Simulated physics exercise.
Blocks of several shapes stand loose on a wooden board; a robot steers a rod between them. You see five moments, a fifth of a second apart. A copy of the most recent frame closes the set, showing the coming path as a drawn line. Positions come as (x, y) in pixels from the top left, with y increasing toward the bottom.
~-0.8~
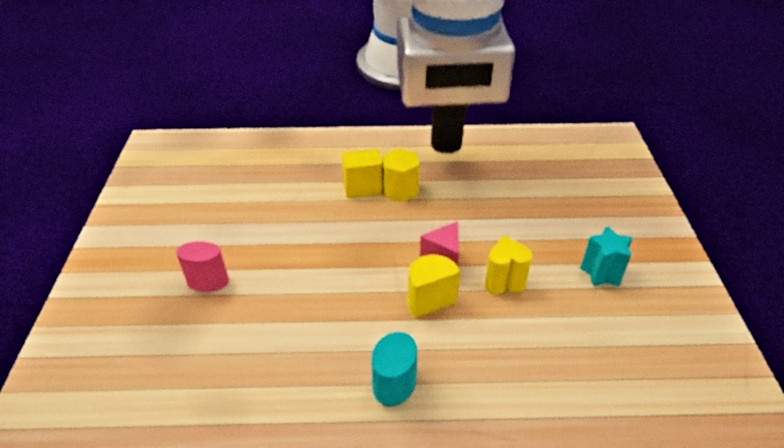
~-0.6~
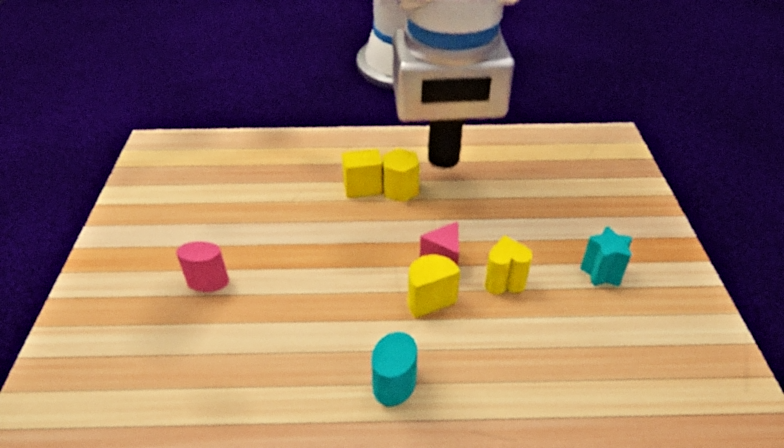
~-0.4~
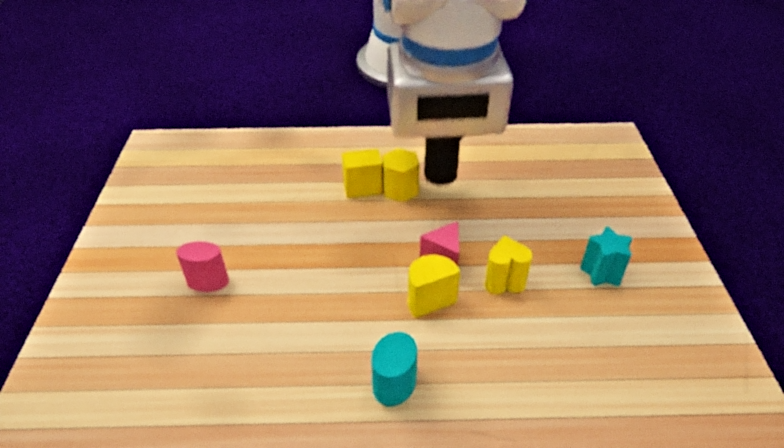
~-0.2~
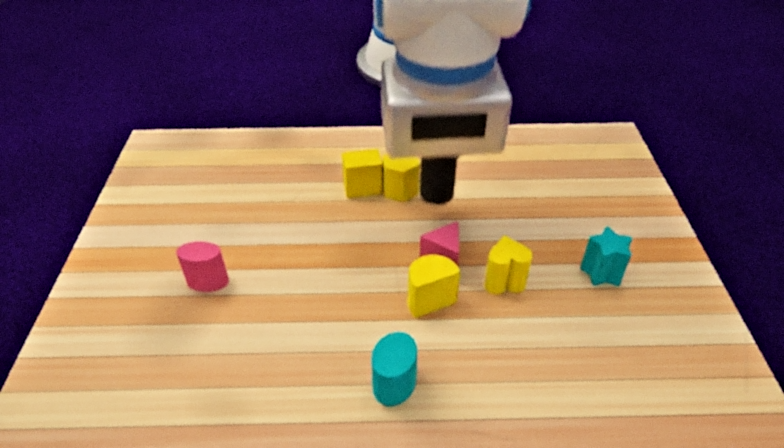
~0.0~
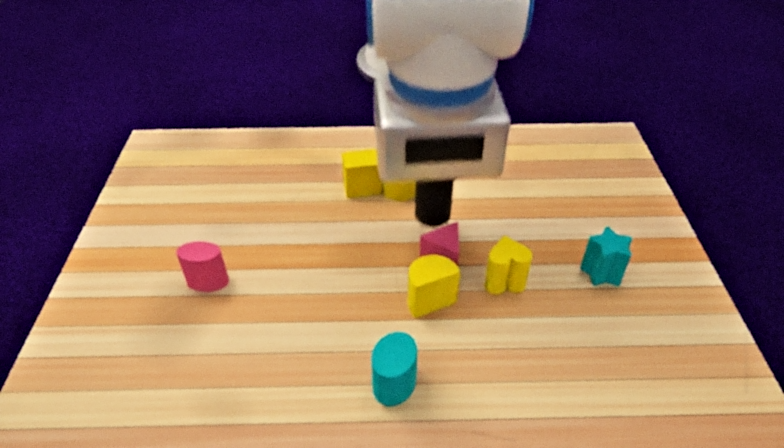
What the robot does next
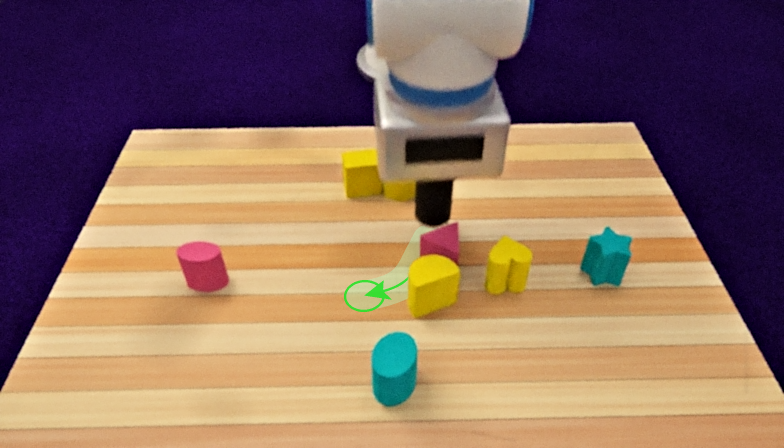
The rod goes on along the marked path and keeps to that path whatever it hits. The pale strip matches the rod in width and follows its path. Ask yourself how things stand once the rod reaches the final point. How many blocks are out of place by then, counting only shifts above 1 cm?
I'd say just one block gets shifted by more than about 1 cm.
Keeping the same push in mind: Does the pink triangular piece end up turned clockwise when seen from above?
I expect not.
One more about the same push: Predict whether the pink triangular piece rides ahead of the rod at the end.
I think the rod loses the pink triangular piece somewhere along the way.
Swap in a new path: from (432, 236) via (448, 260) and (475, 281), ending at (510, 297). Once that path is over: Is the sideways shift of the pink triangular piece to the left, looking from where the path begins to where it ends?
Short answer: No.
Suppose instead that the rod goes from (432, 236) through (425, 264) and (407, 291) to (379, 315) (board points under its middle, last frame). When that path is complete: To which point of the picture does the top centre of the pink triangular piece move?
The middle of its top is at (456, 253).
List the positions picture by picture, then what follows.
The first frame shows lower end of the rod (446, 146), tops of blocks, yellow hexagon (401, 159), yellow half-round block (432, 269), pink triangular piece (445, 236).
The second frame shows rod (444, 160), blocks as before.
The third frame shows rod (440, 176), blocks as before.
The fourth frame shows rod (437, 195), blocks as before.
The fifth frame shows rod (433, 217), yellow hexagon hidden, yellow half-round block (432, 269), pink triangular piece (445, 236).
The drawn path runs from (432, 236) over (420, 261) and (400, 284) to (364, 296).
On the path given first. One third of the way, rod (420, 242); pink triangular piece (447, 246), turned 25° anticlockwise.
Two thirds of the way, rod (399, 265); yellow half-round block (432, 273); pink triangular piece (450, 247), turned 30° anticlockwise.
At the end, rod (363, 276); yellow hexagon not moved; yellow half-round block (432, 273); pink triangular piece (450, 247), turned 30° anticlockwise.
